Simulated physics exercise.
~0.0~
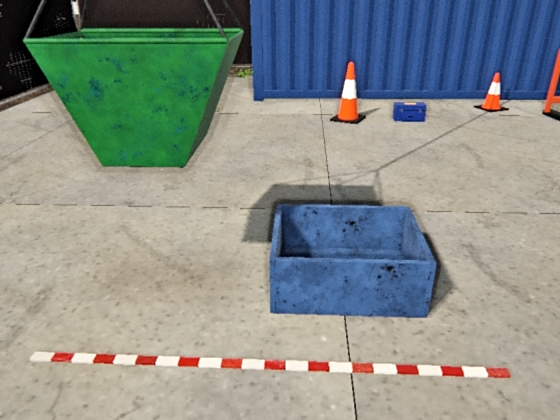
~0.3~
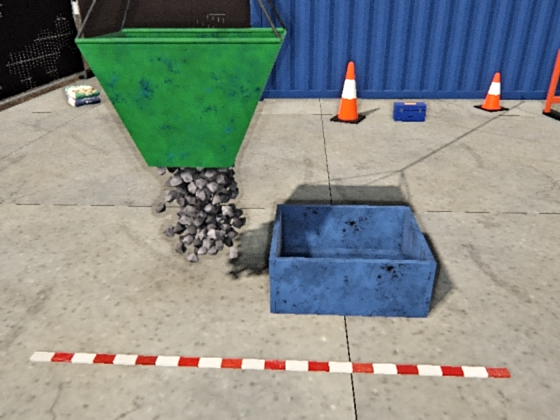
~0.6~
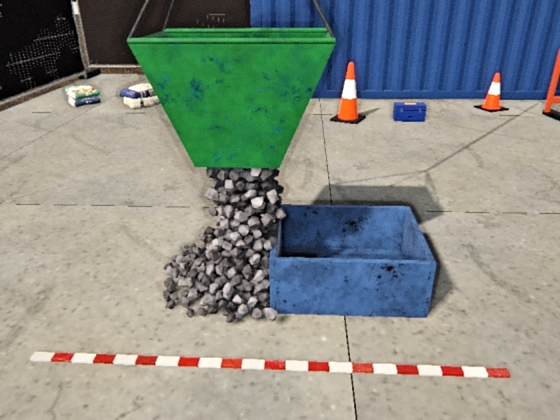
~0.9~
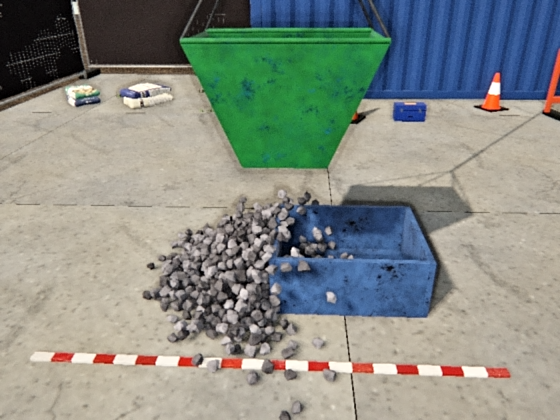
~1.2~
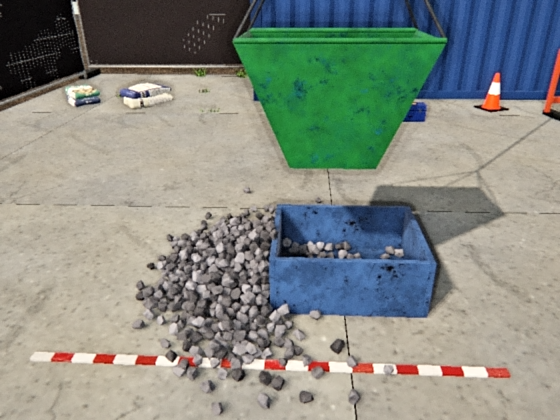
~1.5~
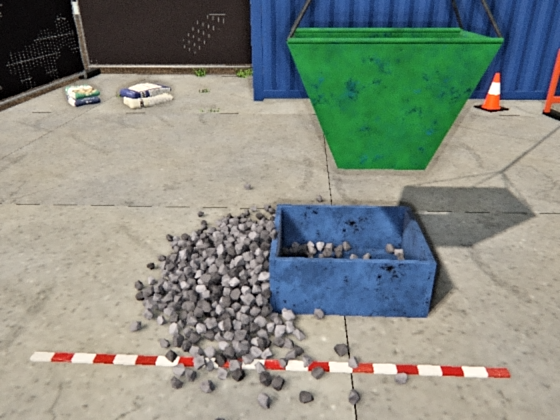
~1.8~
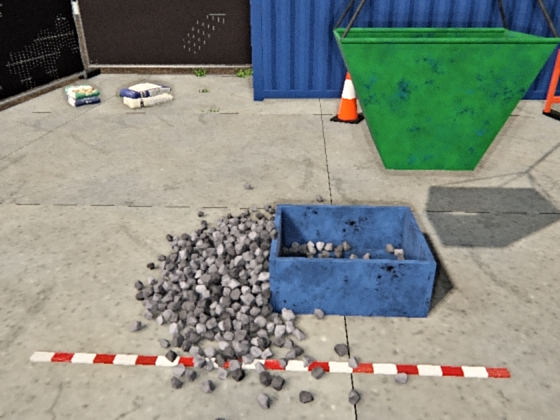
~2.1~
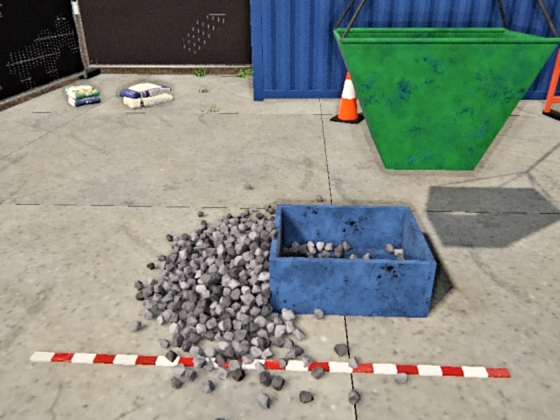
To begin with, a green skip hangs at the upper left of a concrete yard, with an open blue bin standing below and a red and white striped bar lying in front. As the skip glides right, grey stones pour from its underside and land to the left of the bin. The falling stones build into a heap against the bin's left side, and some tumble inside while others scatter over the bar. The emptied skip keeps moving right, then stops. Most of the stones finally lie heaped left of the bin, with only a few inside.
